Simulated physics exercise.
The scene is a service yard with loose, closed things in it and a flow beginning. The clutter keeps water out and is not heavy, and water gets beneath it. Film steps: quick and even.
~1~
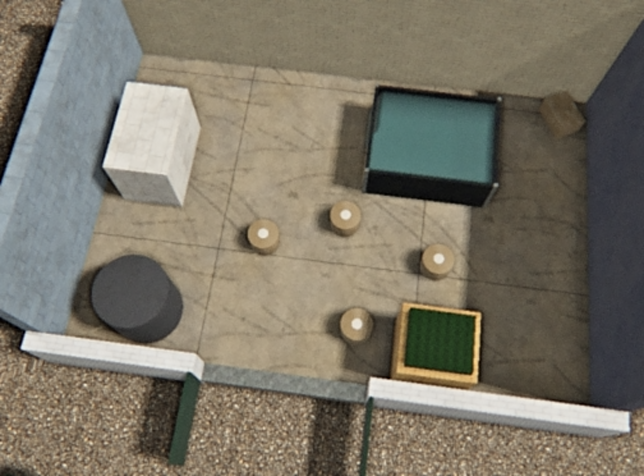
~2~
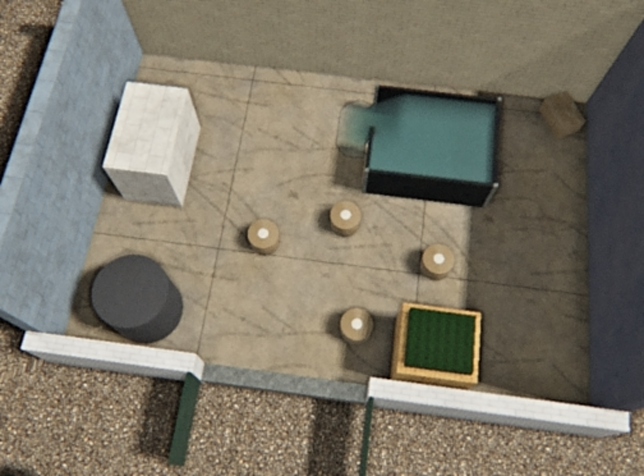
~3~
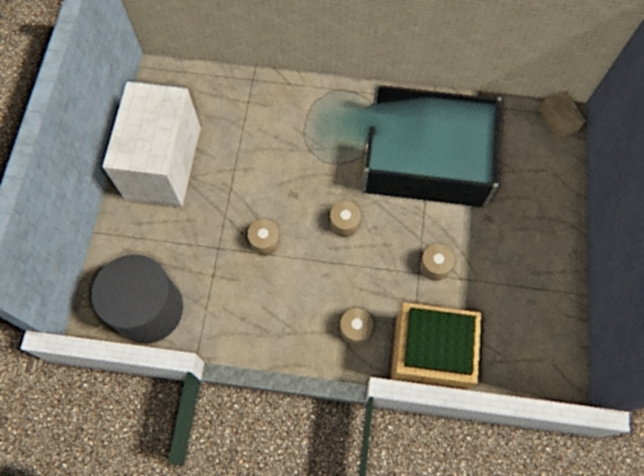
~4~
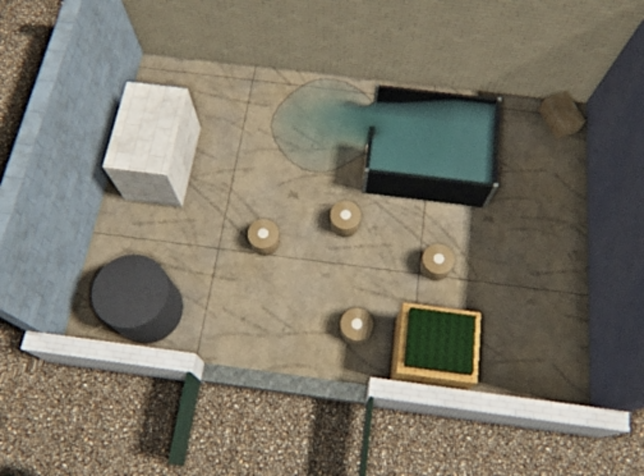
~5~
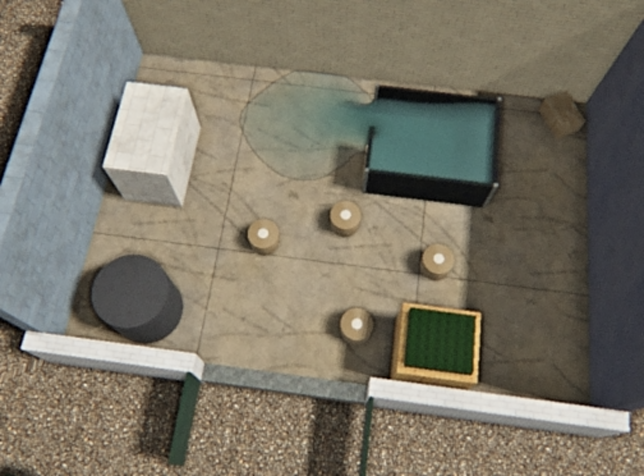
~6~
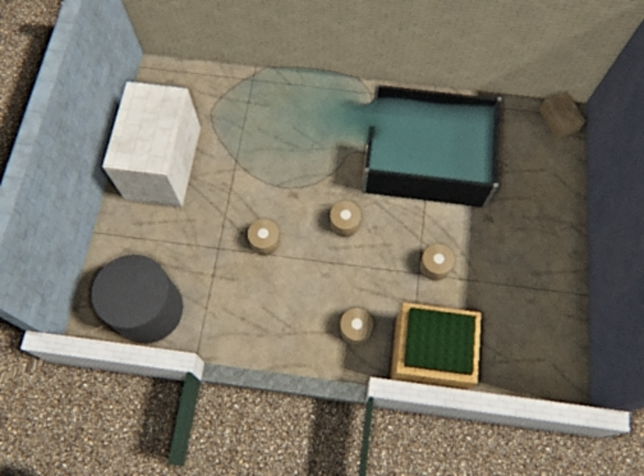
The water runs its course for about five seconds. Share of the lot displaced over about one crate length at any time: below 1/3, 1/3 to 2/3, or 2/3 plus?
Band-wise it's the bottom band, under a third.
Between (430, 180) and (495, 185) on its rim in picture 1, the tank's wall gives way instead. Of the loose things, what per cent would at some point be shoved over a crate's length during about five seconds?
I make it 40 per cent.
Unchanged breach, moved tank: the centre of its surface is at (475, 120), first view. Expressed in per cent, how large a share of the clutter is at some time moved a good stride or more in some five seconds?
Something like 0 in a hundred.
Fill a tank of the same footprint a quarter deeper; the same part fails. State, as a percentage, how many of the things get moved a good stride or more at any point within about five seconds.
I'd say somewhere about 0 percent.
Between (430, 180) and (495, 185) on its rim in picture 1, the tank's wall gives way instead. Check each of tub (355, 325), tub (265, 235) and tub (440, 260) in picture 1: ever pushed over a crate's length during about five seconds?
Order as asked: Sent that far; not sent that far; sent that far.
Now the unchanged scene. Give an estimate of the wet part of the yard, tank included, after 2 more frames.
Something close to 25 per cent.
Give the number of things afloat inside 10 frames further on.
Exactly 0.
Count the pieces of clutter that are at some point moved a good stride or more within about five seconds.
0.
A moment on, 0 of 5 are well off their spots; 0 afloat.
Next, 0 of 5 are well off their spots; 0 afloat.
Later, 0 of 5 are well off their spots; 0 afloat.
In the end, 0 of 5 are well off their spots, and 0 have been at some point; 0 afloat.
